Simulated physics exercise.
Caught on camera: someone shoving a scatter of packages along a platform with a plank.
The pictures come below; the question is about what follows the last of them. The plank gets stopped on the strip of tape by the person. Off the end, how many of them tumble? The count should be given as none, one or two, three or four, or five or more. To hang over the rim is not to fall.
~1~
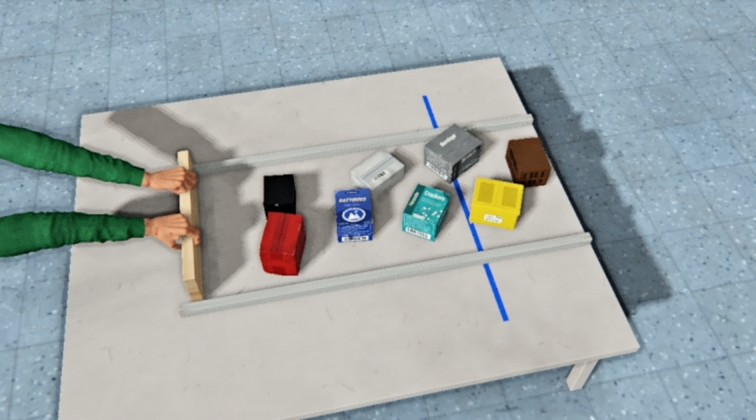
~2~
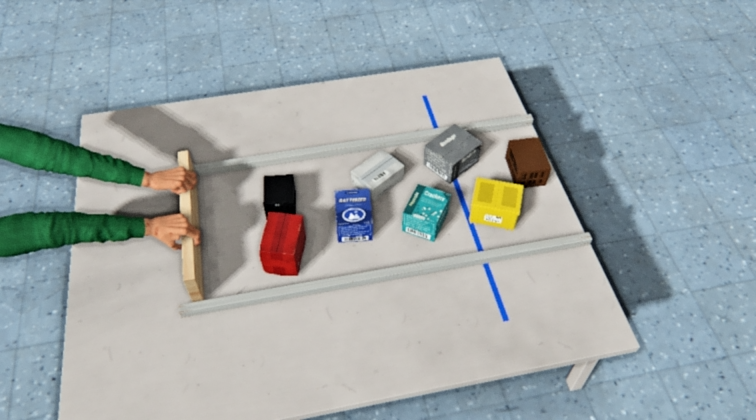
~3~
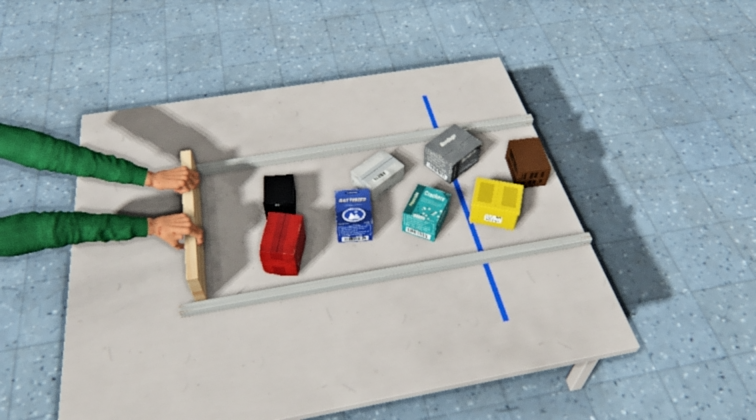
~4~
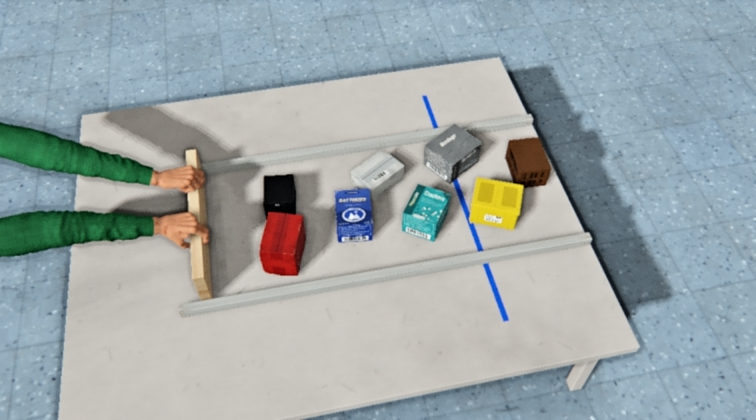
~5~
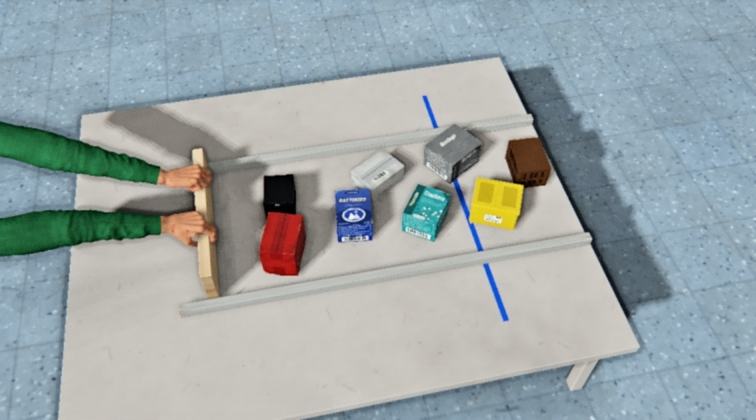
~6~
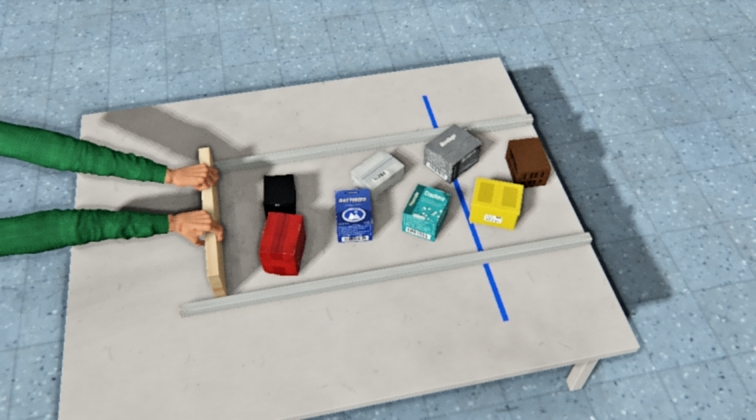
One or a pair drop.
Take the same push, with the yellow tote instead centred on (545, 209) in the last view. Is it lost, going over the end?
It goes off the edge.
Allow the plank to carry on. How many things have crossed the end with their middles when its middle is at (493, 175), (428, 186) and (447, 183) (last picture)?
In order: 4, 0, 1.
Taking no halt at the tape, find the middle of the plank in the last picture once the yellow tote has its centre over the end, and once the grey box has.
(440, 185) and then (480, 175), give or take.
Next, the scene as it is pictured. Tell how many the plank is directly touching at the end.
It touches 2.
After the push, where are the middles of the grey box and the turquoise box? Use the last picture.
Grey box at (523, 137), turquoise box at (553, 195).
Soon after, none off yet; brown crate at rest near (527, 163); yellow tote at rest near (496, 204); grey box at rest near (452, 154).
In the end, the number that fall off is one or two; gone, yellow tote and brown crate.
